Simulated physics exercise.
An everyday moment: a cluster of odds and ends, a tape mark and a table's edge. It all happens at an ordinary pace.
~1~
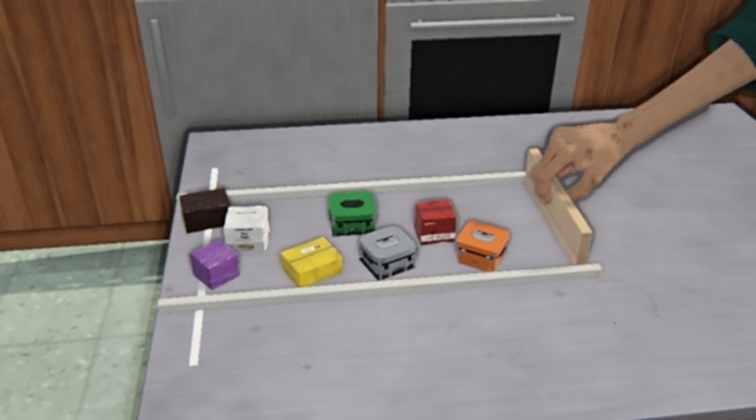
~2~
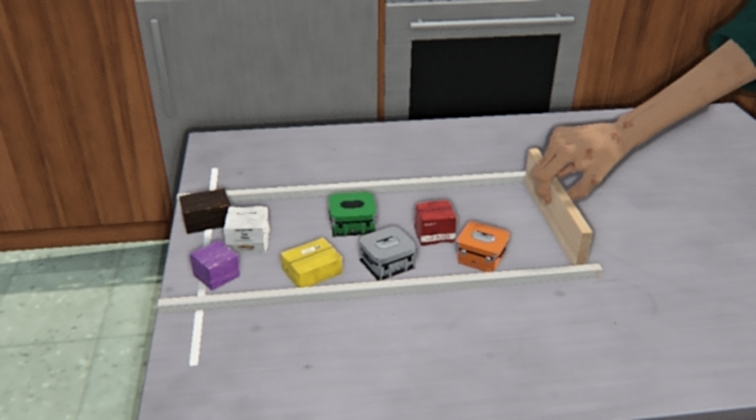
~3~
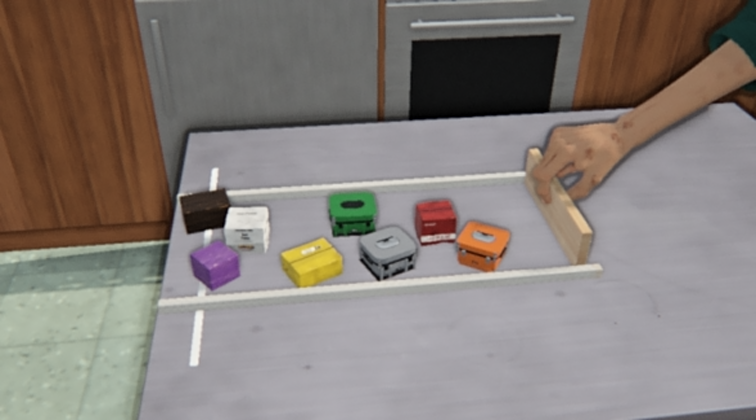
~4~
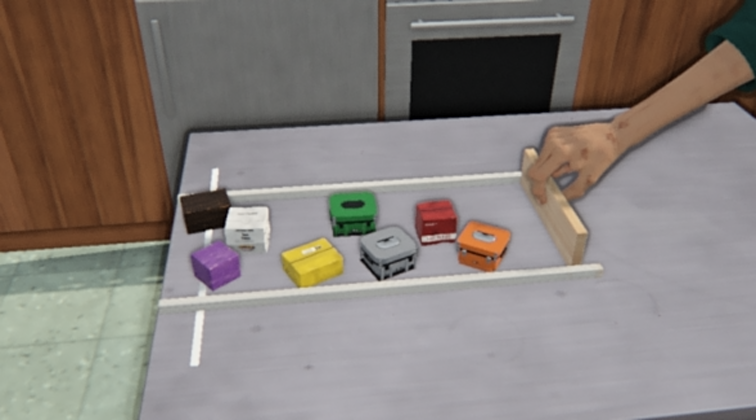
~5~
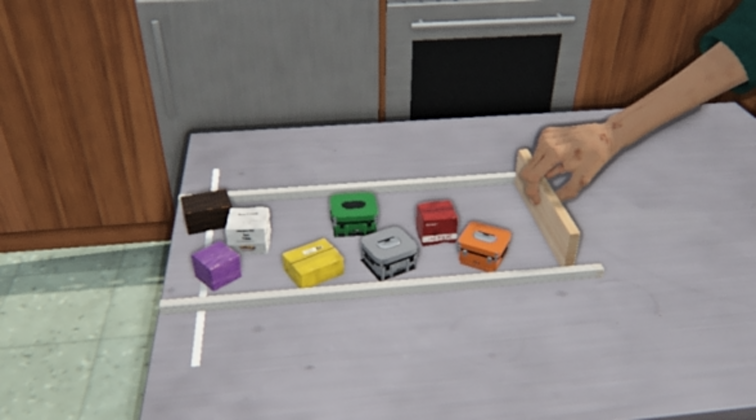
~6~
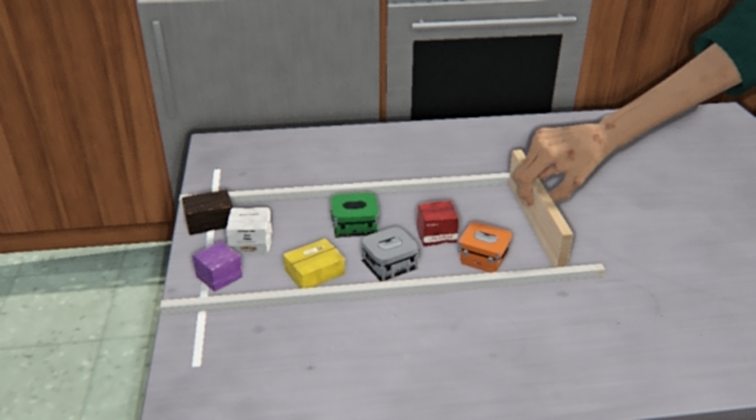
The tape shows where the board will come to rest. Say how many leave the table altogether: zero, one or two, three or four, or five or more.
In the end the number that fall off is five or more.
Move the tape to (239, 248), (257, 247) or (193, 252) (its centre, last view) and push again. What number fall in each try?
It would be 2, 2 and 5.
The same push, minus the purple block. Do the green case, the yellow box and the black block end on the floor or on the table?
The green case does not fall, the yellow box goes over, the black block tumbles off.
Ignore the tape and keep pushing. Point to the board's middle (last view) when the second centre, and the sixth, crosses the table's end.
First at (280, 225), next at (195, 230).
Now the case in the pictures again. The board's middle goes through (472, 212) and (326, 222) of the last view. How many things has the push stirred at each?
First 1, then 6.
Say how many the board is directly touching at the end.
The number is 3.
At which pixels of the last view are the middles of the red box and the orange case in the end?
About (188, 247), and the other about (181, 281).
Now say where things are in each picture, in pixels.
In the first picture, black block (206, 210); purple block (215, 265); white box (247, 230); board (555, 205); tape (206, 249).
In the second picture, purple block (215, 265); red box (435, 223).
In the third picture, white box (248, 230); board (555, 205).
In the fourth picture, black block (207, 211); green case (353, 214).
In the fifth picture, purple block (217, 266); orange case (484, 248).
In the sixth picture, black block (209, 212); purple block (218, 266); white box (250, 231); board (537, 207); tape (209, 250).
Soon after, none off yet; black block at rest near (209, 212); purple block at rest near (218, 266); white box at rest near (250, 231).
Then, none off yet; black block at rest near (209, 212); purple block moved about its own width near (168, 266); white box at rest near (250, 231).
By the end, the number that fall off is five or more; fallen, grey case, yellow box, white box, purple block and black block.
